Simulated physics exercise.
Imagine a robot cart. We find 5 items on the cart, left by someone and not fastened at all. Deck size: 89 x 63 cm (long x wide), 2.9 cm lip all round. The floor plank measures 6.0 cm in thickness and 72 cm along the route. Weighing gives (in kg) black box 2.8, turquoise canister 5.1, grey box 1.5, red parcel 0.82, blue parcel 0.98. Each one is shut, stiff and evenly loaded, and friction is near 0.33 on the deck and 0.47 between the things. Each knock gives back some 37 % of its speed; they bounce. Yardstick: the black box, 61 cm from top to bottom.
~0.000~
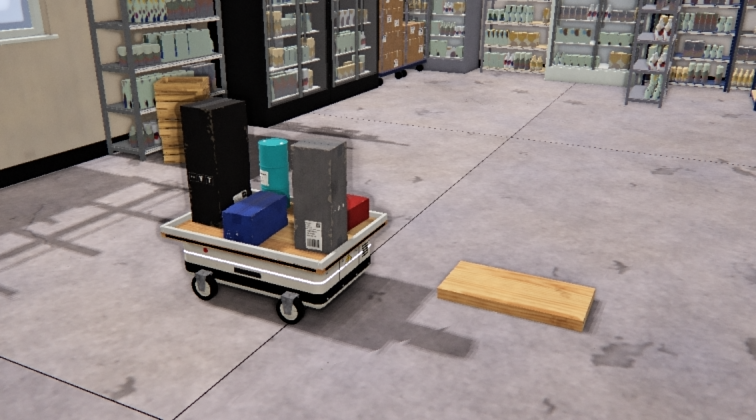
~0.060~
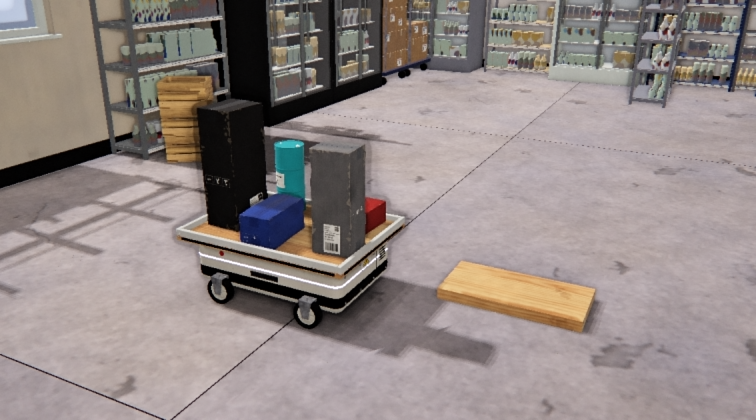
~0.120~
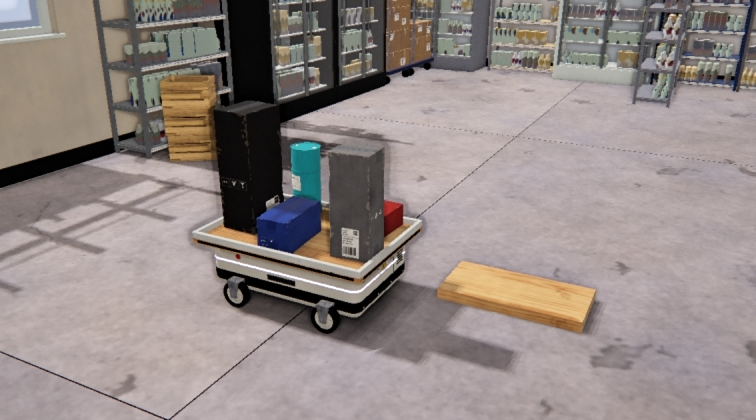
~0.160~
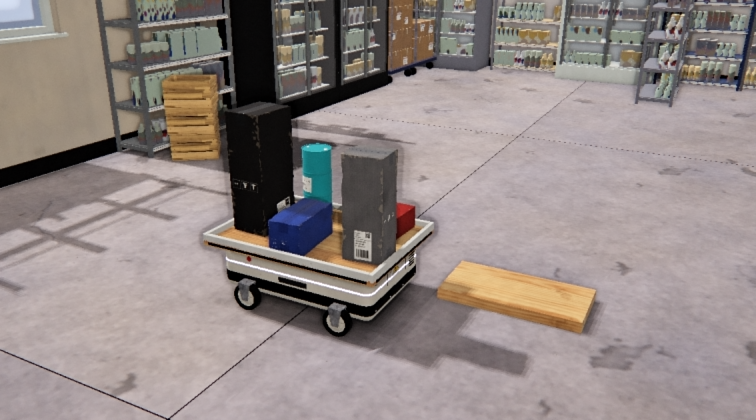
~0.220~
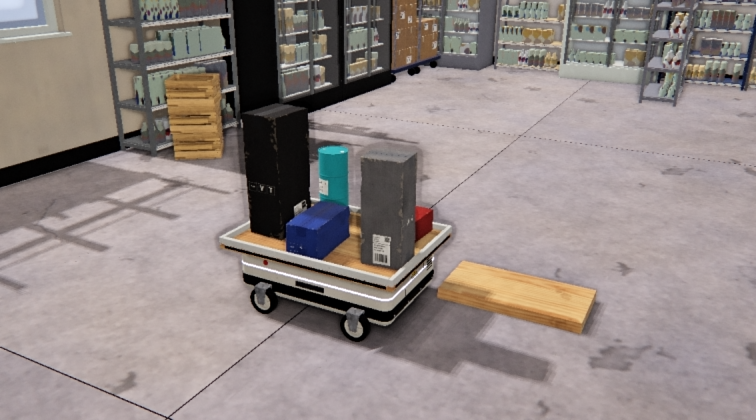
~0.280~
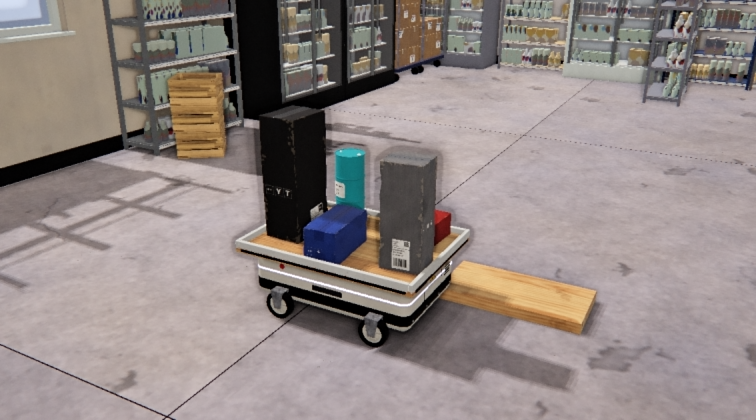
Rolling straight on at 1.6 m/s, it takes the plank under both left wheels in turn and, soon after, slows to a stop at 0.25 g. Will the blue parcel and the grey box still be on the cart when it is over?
One by one: Blue parcel: Retained; grey box: Shed.
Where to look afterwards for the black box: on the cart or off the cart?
Black box: Goes out of bounds.
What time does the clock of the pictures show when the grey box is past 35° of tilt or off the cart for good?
At around 0.6 seconds on the pictures' clock.
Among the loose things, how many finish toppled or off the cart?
My answer is 3.
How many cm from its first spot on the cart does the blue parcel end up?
Roughly 4 cm.
By 0.88 s, cart has run 141 cm; grey box now off the cart; blue parcel 5 cm from its spot near (532, 274); black box tilted 26°.
By 1.48 s, cart has run 231 cm; black box now off the cart; blue parcel 3 cm from its spot; turquoise canister tilted 38°.
When it is over (3.9 s), off the cart, black box and grey box; lying over on the cart, turquoise canister; not toppled but over 10 cm from the start, red parcel; blue parcel within 10 cm of the start.
